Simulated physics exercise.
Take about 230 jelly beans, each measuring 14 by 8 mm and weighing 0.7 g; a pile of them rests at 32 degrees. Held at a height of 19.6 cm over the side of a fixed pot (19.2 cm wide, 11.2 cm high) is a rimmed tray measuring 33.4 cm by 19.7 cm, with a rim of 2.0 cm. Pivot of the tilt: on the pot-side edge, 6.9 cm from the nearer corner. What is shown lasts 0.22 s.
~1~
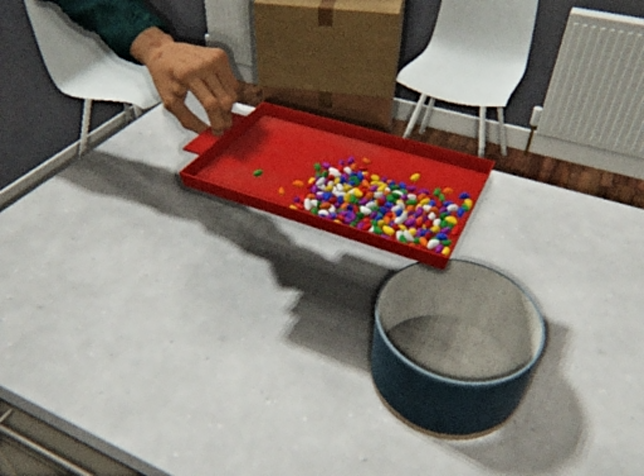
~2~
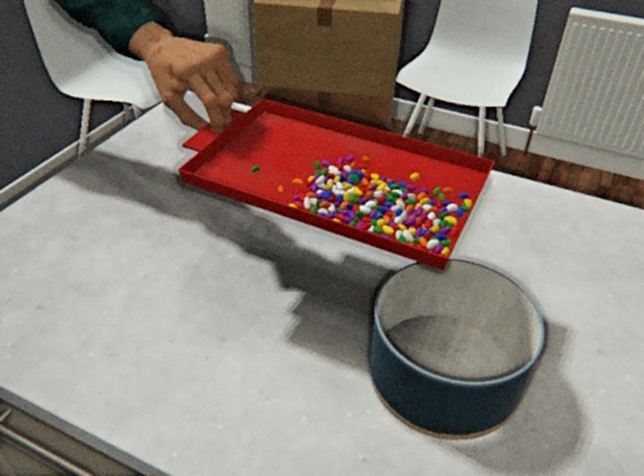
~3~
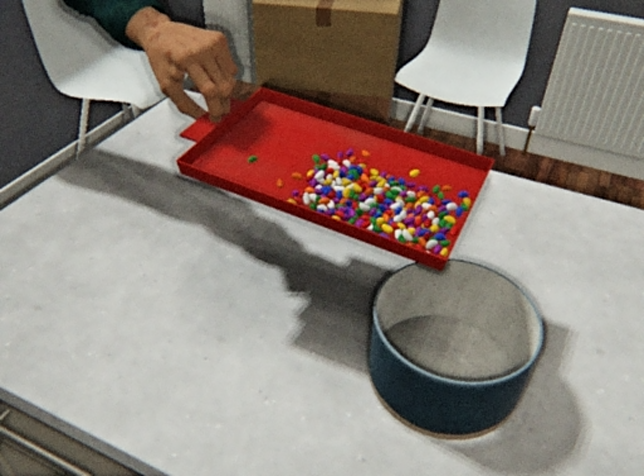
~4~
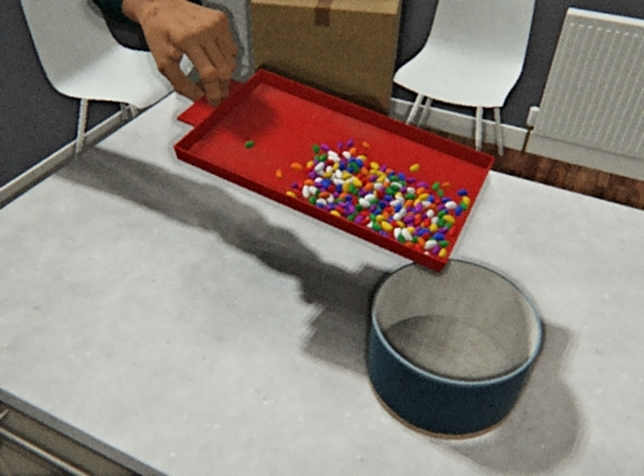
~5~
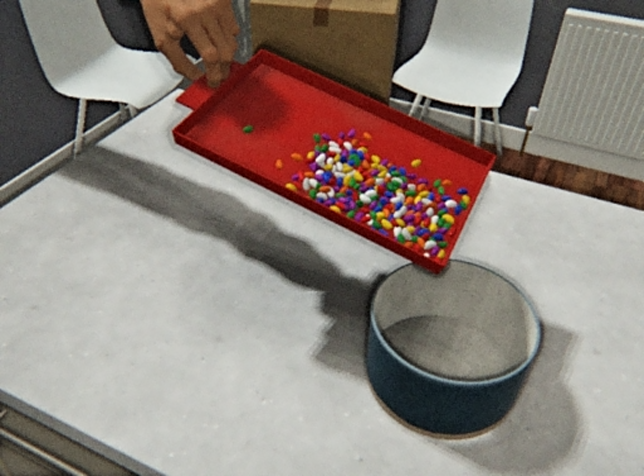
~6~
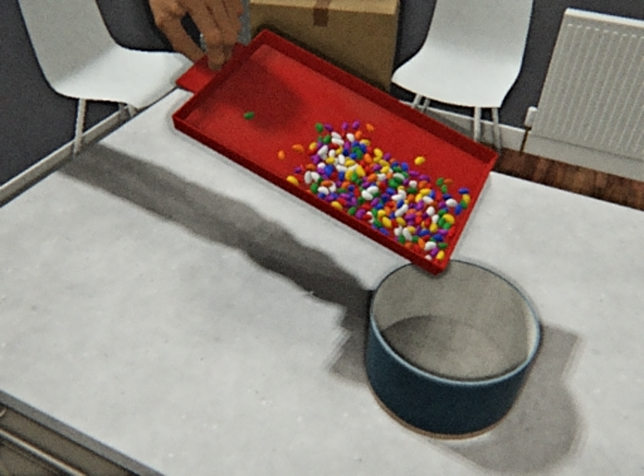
On a pale tabletop, a hand holds a red rimmed tray of colourful jelly beans beside a dark blue pot, then gradually raises the tray's left end, steepening its slope toward the pot while the beans barely shift.
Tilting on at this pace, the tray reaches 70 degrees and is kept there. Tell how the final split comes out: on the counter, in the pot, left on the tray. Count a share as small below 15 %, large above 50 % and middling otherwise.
Counter: Small. Pot: Large. Tray: Middling.
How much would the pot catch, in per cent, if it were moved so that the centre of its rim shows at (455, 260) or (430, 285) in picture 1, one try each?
Estimates: 10 % and 50 %, in that order.
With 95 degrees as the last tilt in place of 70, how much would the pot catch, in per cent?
In that case it comes to about 95 in a hundred.
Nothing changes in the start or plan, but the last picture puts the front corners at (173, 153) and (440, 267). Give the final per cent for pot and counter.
That works out as pot 75 and counter 5.
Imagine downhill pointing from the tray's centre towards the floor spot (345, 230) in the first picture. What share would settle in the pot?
Roughly 55 per cent.
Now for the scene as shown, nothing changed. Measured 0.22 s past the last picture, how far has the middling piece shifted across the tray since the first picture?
Displacement on the tray: About 2 cm.
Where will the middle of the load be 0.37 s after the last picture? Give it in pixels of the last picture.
Look about (428, 211) in the last view.
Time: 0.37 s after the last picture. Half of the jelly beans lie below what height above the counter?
About 24 centimetres.
Then, 0.22 s after the last picture, tilt 45 degrees; the tray holds 100 %, the pot 0 %.
Then, 0.37 s after the last picture, tilt 63 degrees; the tray holds 100 %, the pot 0 %.
Then, 0.64 s after the last picture, tilt 70 degrees; the tray holds 50 %, the pot 35 %.
In the end, counter 0 %, pot 75 %, tray 25 %.
